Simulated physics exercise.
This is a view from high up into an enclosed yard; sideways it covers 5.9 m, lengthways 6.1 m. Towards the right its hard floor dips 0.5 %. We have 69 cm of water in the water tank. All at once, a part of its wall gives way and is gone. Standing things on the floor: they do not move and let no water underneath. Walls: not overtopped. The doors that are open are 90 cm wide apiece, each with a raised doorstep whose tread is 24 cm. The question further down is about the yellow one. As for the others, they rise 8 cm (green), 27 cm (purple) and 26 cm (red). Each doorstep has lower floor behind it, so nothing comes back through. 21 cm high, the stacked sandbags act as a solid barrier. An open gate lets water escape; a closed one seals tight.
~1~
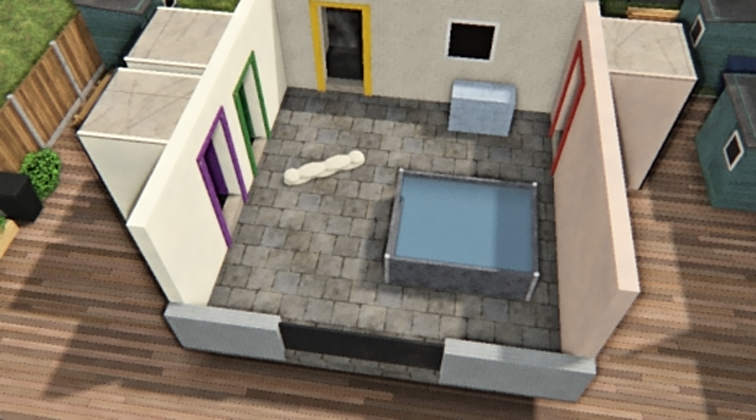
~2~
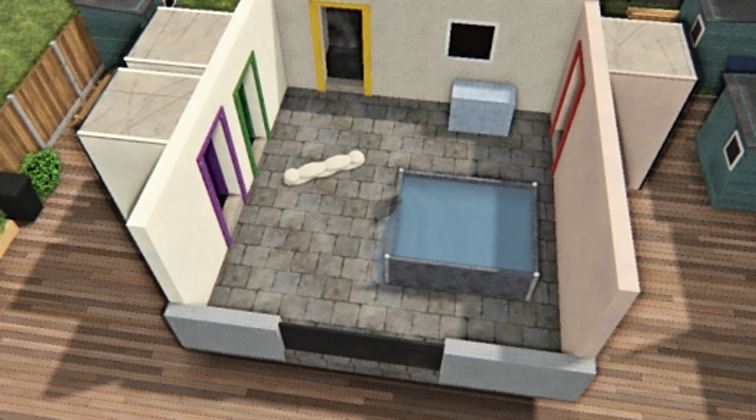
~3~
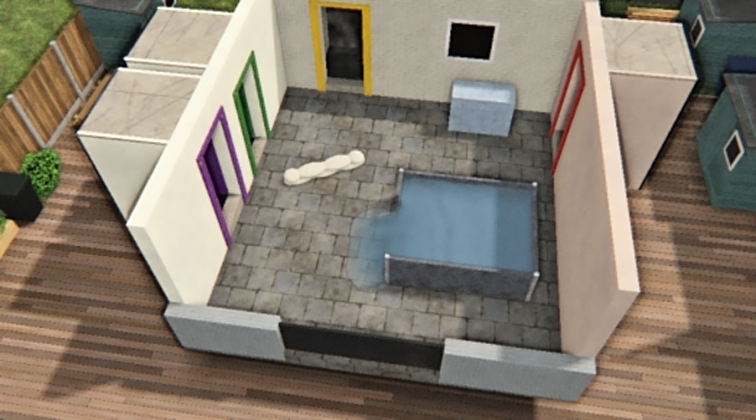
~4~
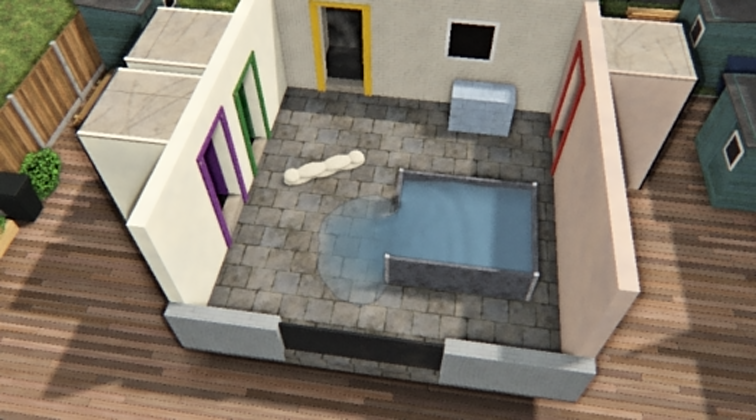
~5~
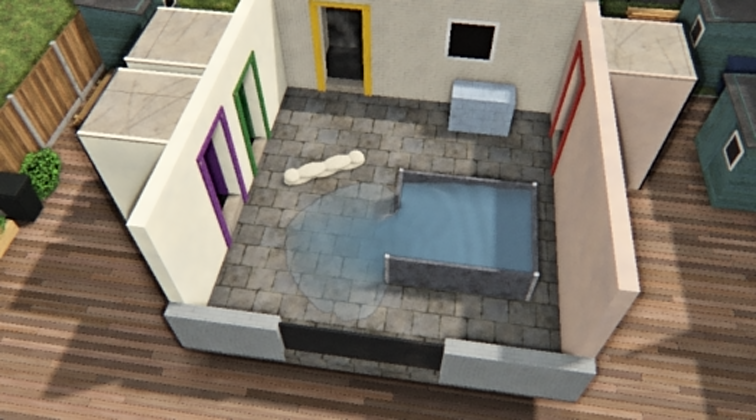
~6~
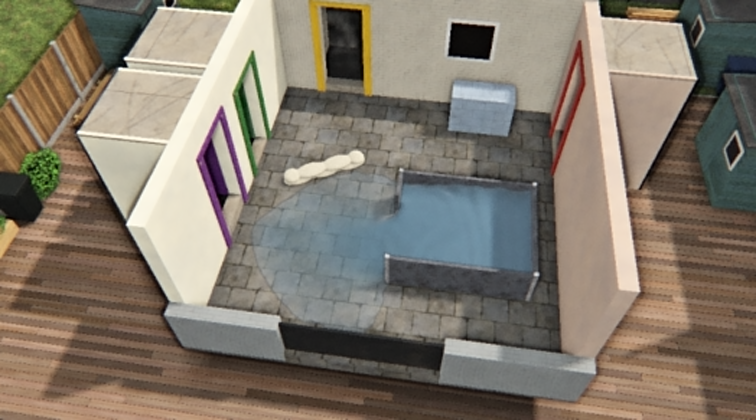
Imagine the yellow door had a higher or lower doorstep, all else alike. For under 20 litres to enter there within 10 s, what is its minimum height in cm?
Its minimum height would be about 9.5 cm.
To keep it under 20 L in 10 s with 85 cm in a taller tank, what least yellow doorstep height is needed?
Roughly 12.0 centimetres.
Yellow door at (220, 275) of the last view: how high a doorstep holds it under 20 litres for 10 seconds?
Roughly 28 cm.
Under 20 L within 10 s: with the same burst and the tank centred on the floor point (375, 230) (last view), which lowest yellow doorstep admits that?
Then it needs to be around 12.0 cm high.
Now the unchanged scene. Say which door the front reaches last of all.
Door: Red.
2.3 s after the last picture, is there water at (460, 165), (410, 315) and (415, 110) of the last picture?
In the order asked: Untouched, untouched, untouched.
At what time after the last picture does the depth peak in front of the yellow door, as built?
I'd guess close to 4.0 seconds.
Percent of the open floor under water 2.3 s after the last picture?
Roughly 50 percent of the floor is wet.
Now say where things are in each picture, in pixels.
The water tank at (464, 222) is whole and still, 69 cm deep; the yellow door at (343, 56) is dry, in the first picture.
The gap is at (394, 243), the front 0.3 m out at (380, 225); the back of the water tank holds 69 cm, in the second picture.
Water pours out at (394, 243) and has run 0.7 m, to (352, 248); about 11 cm deep outside, 69 cm at the back, in the third picture.
Water pours out at (394, 244) and has run 1.3 m, to (323, 231); about 8 cm deep outside, 69 cm at the back, in the fourth picture.
The front is at (290, 233), 1.9 m from the gap at (394, 244); 3.9 m2 of floor is wet, 69 cm left at the back, in the fifth picture.
The front is at (256, 236), 2.5 m from the gap at (394, 244); 5.8 m2 of floor is wet, 64 cm left at the back; 2.6 m in a straight line remain to the yellow door at (343, 56), in the sixth picture.
Then, 0.7 s after the last picture water covers 30 % of the floor, deepest (34 cm) near (378, 257); it has not reached the yellow door.
Then, 2.3 s after the last picture water covers 50 % of the floor, deepest (34 cm) near (256, 226); 7 cm at the yellow door, 0 litres in over its 18 cm doorstep.
Then, 9.3 s after the last picture water covers 95 % of the floor, deepest (16 cm) near (546, 146); 6 cm at the yellow door, 0 litres in over its 18 cm doorstep.
At the yellow door as built, the water peaked near 14 cm, 4.1 s after the last picture.
Run again over the same 10 s with other heights there, 35 litres in over 8 cm, 11 litres over 10.5 cm. The limit of 20 litres is kept from about 9.5 cm up.
